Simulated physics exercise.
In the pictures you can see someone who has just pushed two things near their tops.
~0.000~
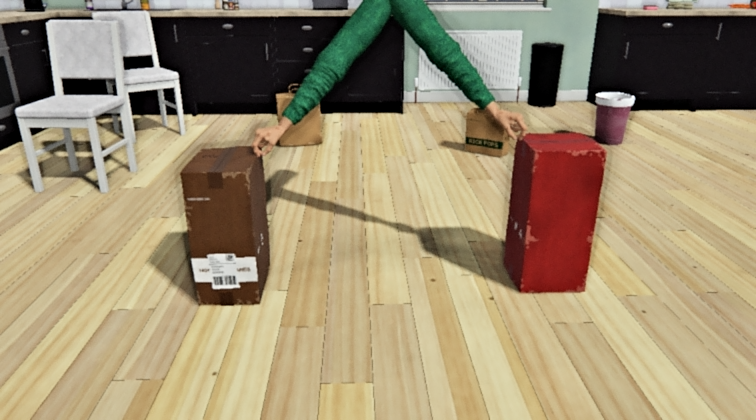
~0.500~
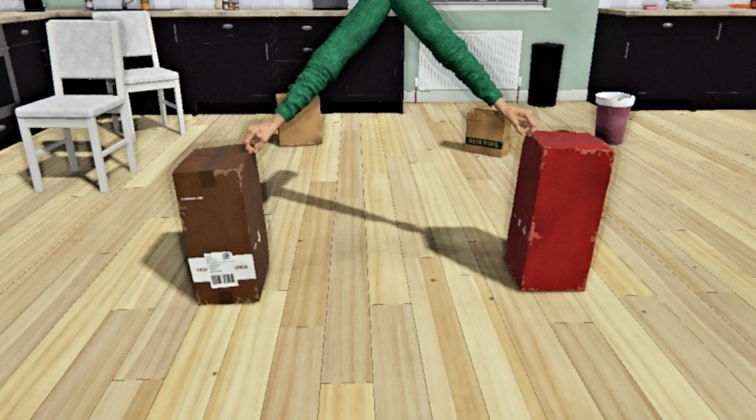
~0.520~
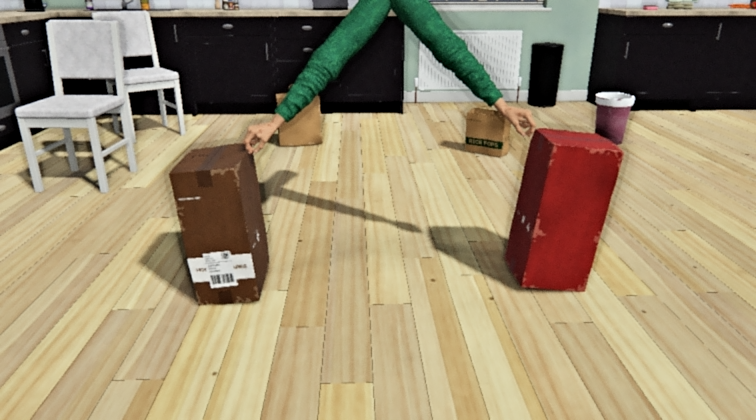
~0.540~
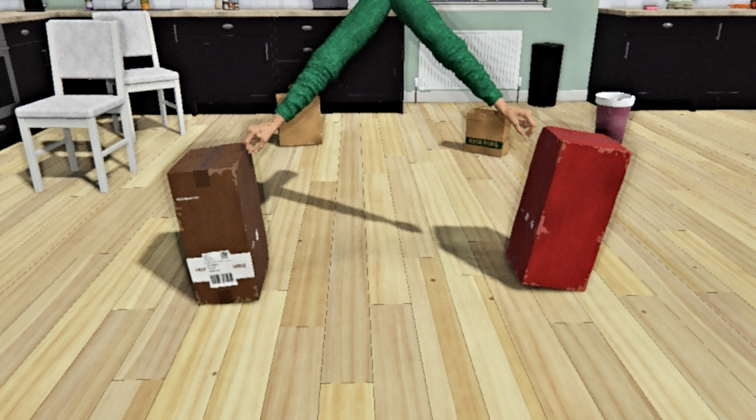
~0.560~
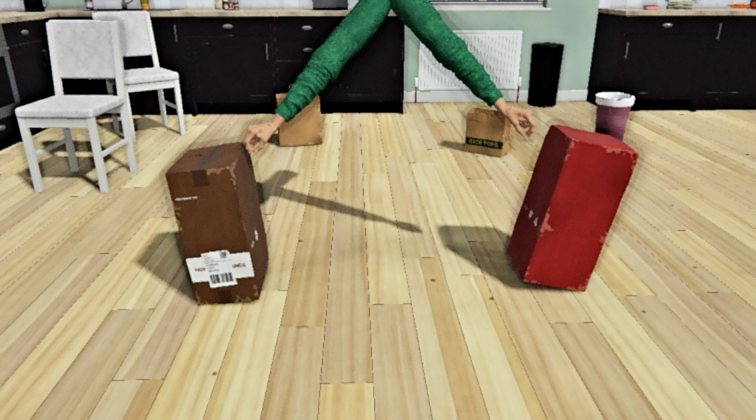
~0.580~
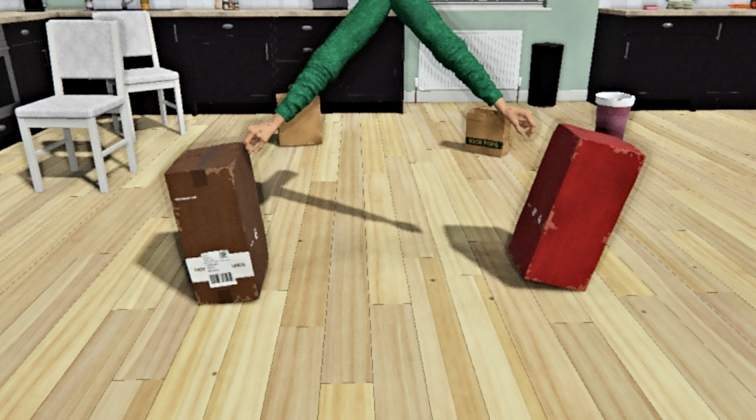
To begin with, two green-sleeved arms reach down to the tops of two upright parcels, brown on the left and red on the right, on a wooden floor. Both parcels then lean outward, away from the hands; the brown one tilts slightly and slows, while the red one keeps leaning farther right.
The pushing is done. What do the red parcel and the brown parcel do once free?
At the end, the red parcel fails to right itself; the brown parcel steadies itself.
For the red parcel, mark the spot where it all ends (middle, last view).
It ends up close to (650, 247).
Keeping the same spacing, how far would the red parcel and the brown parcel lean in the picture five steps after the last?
Estimated tilts, in order: About 25° then about 4°.
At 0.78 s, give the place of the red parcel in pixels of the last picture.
It should be close to (606, 208).
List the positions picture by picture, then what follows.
The first frame shows red parcel (550, 213) upright; brown parcel (231, 224) upright.
The second frame shows red parcel (555, 211) 3° off upright; brown parcel (227, 222) 3° off upright.
The third frame shows red parcel (559, 210) 6° off upright; brown parcel (226, 222) 4° off upright.
The fourth frame shows red parcel (563, 208) 9° off upright; brown parcel (225, 222) 5° off upright.
The fifth frame shows red parcel (567, 207) 12° off upright; brown parcel (224, 222) 6° off upright.
The sixth frame shows red parcel (571, 207) 15° off upright; brown parcel (223, 222) 6° off upright.
After 0.78 s, red parcel 41° off upright near (606, 208); brown parcel upright near (232, 224).
At rest (1.6 s), the red parcel goes down on its side, near (650, 247); the brown parcel returns to its base, near (231, 224).
